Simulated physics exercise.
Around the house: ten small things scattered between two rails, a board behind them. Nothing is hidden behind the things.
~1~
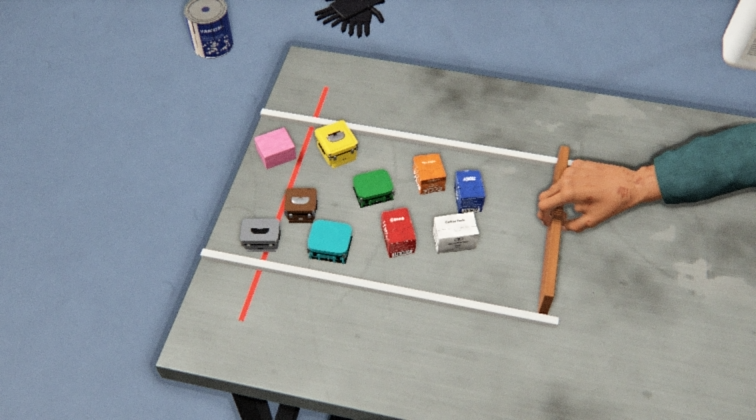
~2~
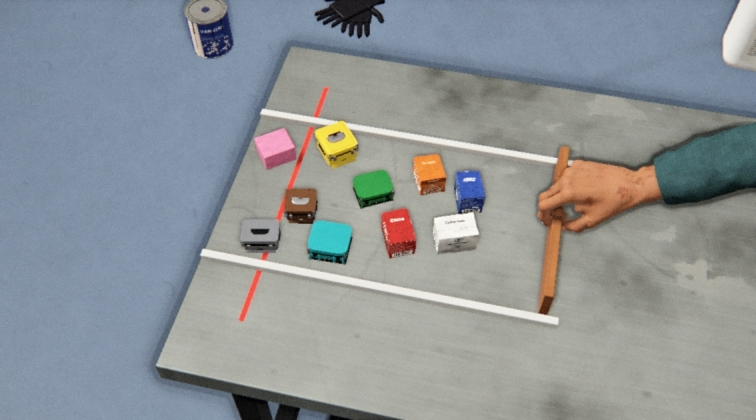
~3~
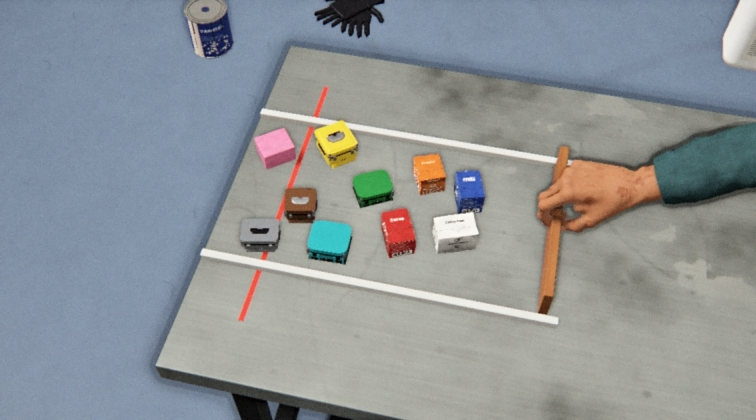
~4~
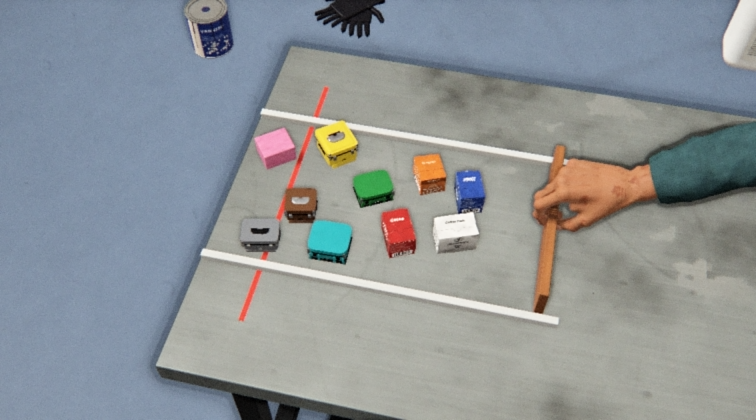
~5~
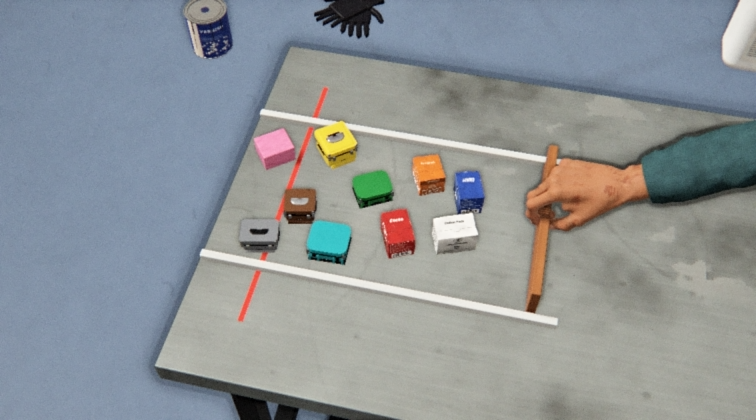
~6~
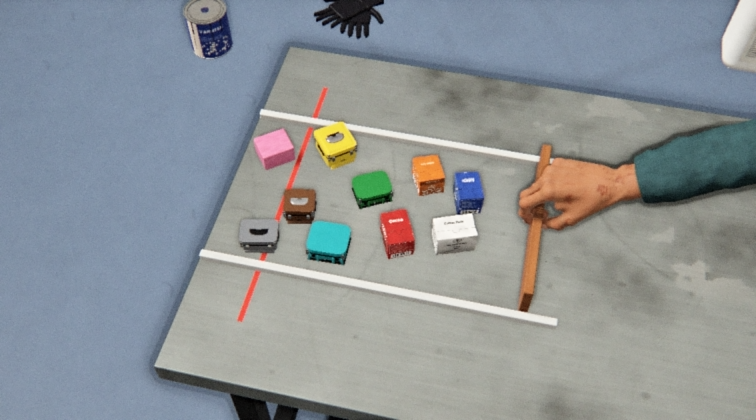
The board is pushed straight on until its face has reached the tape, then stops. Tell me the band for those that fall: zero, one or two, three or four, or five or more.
Outcome: The number that fall off is one or two.
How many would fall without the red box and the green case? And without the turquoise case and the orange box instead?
It would be 0 and 0.
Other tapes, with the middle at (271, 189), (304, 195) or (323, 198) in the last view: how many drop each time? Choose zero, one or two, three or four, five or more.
The falls would be three or four; no fall at all; none.
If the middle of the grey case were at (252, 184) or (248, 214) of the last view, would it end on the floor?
In that order, it drops off; comes down.
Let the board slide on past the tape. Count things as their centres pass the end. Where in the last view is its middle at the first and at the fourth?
First at (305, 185), next at (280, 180).
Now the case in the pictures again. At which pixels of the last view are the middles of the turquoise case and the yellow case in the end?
About (250, 240), and the other about (260, 124).
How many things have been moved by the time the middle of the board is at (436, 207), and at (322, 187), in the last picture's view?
First 4, then 10.
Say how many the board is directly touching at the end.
5 of them.
Soon after, none off yet; pink block at rest near (275, 149); grey case at rest near (260, 237); brown case at rest near (300, 207).
Then, none off yet; pink block at rest near (275, 149); grey case at rest near (260, 237); brown case moving near (296, 206).
Further on, none off yet; pink block moved a little near (260, 147); grey case moved a little near (243, 238); brown case moved about its own width near (262, 201).
At rest, the number that fall off is one or two; fallen, pink block.
